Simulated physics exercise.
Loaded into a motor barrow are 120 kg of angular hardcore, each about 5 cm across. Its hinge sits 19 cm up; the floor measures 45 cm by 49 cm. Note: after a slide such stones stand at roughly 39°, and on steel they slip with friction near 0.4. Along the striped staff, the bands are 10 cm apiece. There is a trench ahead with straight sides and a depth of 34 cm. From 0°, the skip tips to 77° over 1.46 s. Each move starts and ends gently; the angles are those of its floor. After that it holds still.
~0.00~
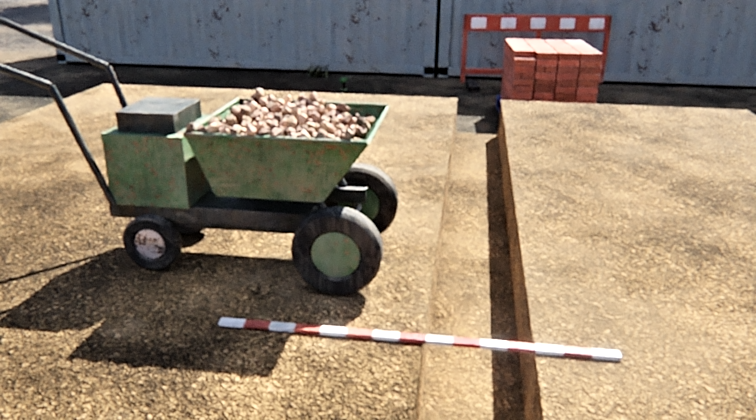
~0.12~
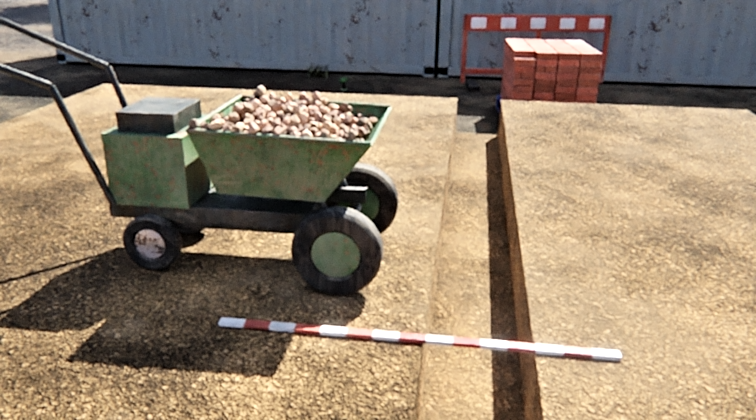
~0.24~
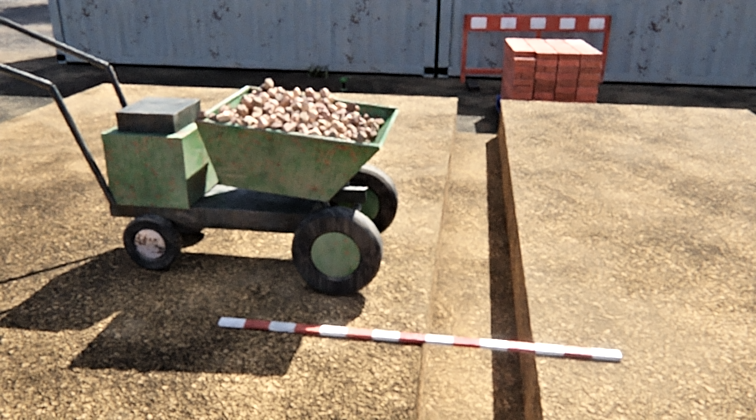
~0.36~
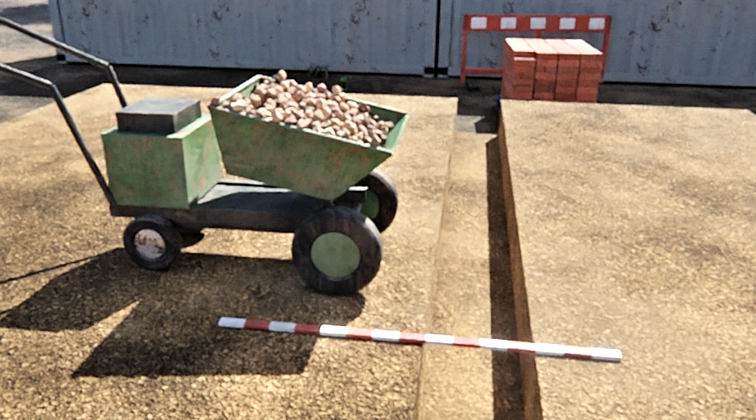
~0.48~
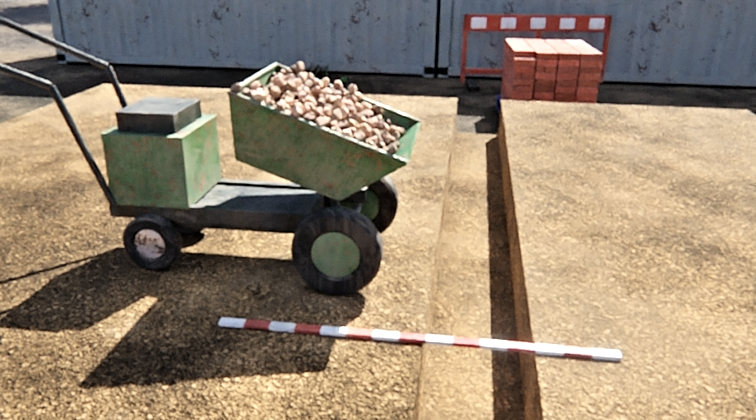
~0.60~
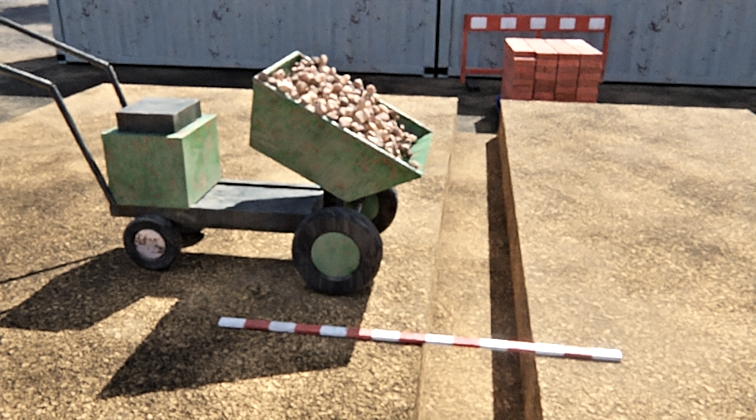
The green skip of a motor barrow, heaped with brownish stones, sits level on its wheeled base beside a narrow trench and a red-and-white staff. Slowly at first, then more quickly, its rear lifts and the skip tilts towards the right, carrying the stones up with it while the wheels stay still.
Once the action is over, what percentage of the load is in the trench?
About 96 in every hundred.
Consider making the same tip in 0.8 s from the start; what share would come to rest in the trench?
That would give about 85 percent.
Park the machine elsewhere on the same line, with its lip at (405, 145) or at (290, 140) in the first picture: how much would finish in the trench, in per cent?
The first start gives about 70 per cent, the second about 65.
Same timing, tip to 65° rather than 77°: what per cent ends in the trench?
Some 60% would finish there.
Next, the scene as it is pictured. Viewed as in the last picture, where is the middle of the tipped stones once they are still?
(486, 319).
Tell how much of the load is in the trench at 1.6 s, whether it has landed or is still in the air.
Something like 45 in a hundred.
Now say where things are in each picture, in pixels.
In the first picture, the skip is at 0°, its lip at (368, 144); the top of the load is at (282, 101).
In the second picture, lip at (371, 145), floor tilted 1°, highest stones at (278, 99); the stones move at 0.2 m/s on average.
In the third picture, the skip is at 6°, its lip at (379, 148); the top of the load is at (278, 95); the stones move at 0.4 m/s on average.
In the fourth picture, lip at (392, 154), floor tilted 12°, highest stones at (276, 85); the stones move at 0.5 m/s on average.
In the fifth picture, lip at (407, 163), floor tilted 19°, highest stones at (287, 76); the stones move at 0.6 m/s on average.
In the sixth picture, the skip is at 28°, its lip at (422, 176); the top of the load is at (307, 66); the stones move at 0.7 m/s on average.
After 1.1 s the floor is at 65°; 98 % in the skip, 2 % in the trench; the foremost stones are at (481, 214).
After 1.6 s the floor is at 77°; 53 % in the skip, 44 % in the trench, 3 % past the trench; the foremost stones are at (571, 277).
After 1.9 s the floor is at 77°; 26 % in the skip, 71 % in the trench, 4 % past the trench; the foremost stones are at (598, 277).
After 3.9 s the floor is at 77°; 0 % in the skip, 96 % in the trench, 4 % past the trench; the foremost stones are at (600, 278).
